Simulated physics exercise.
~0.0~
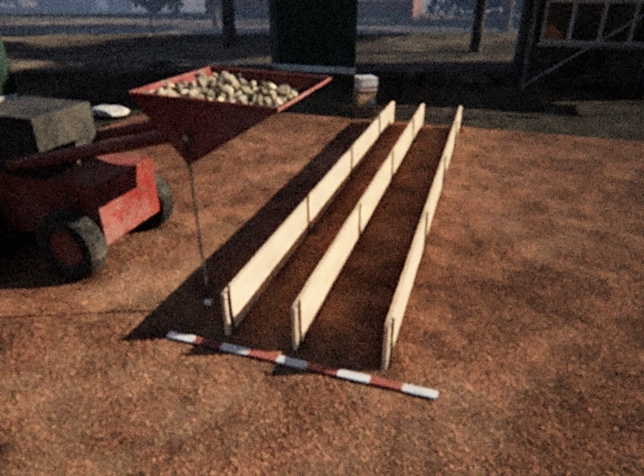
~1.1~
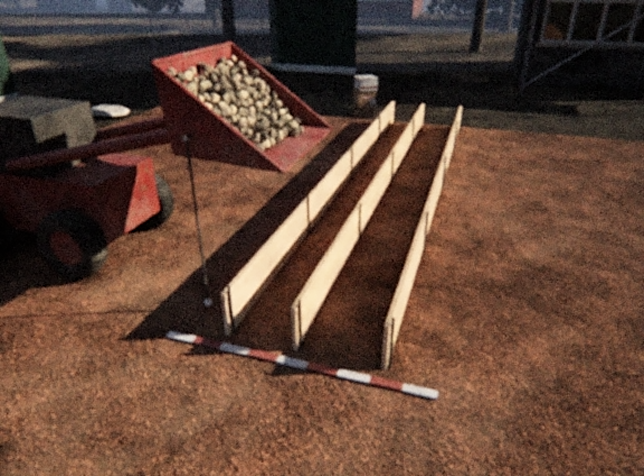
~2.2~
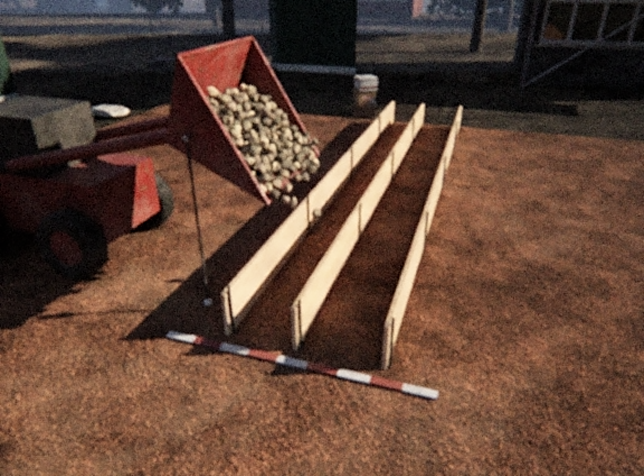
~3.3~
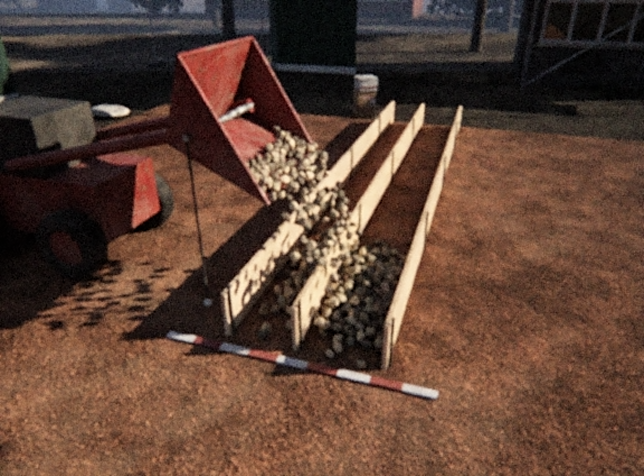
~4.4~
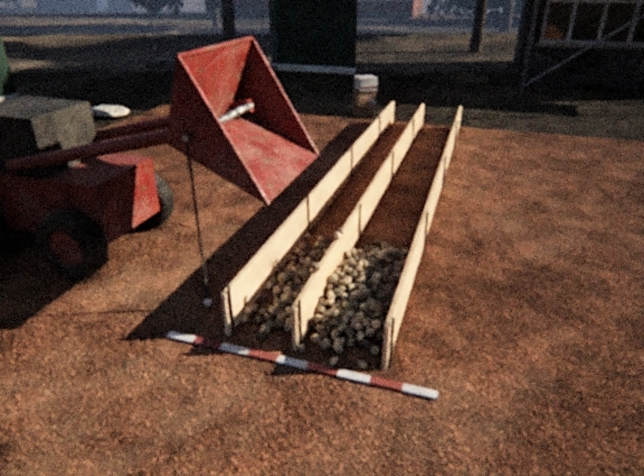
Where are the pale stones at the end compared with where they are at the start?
At the start the stones are heaped in the loader's raised red bucket. By the end they lie lower down and farther right, on the ground in the two bays between the boards.
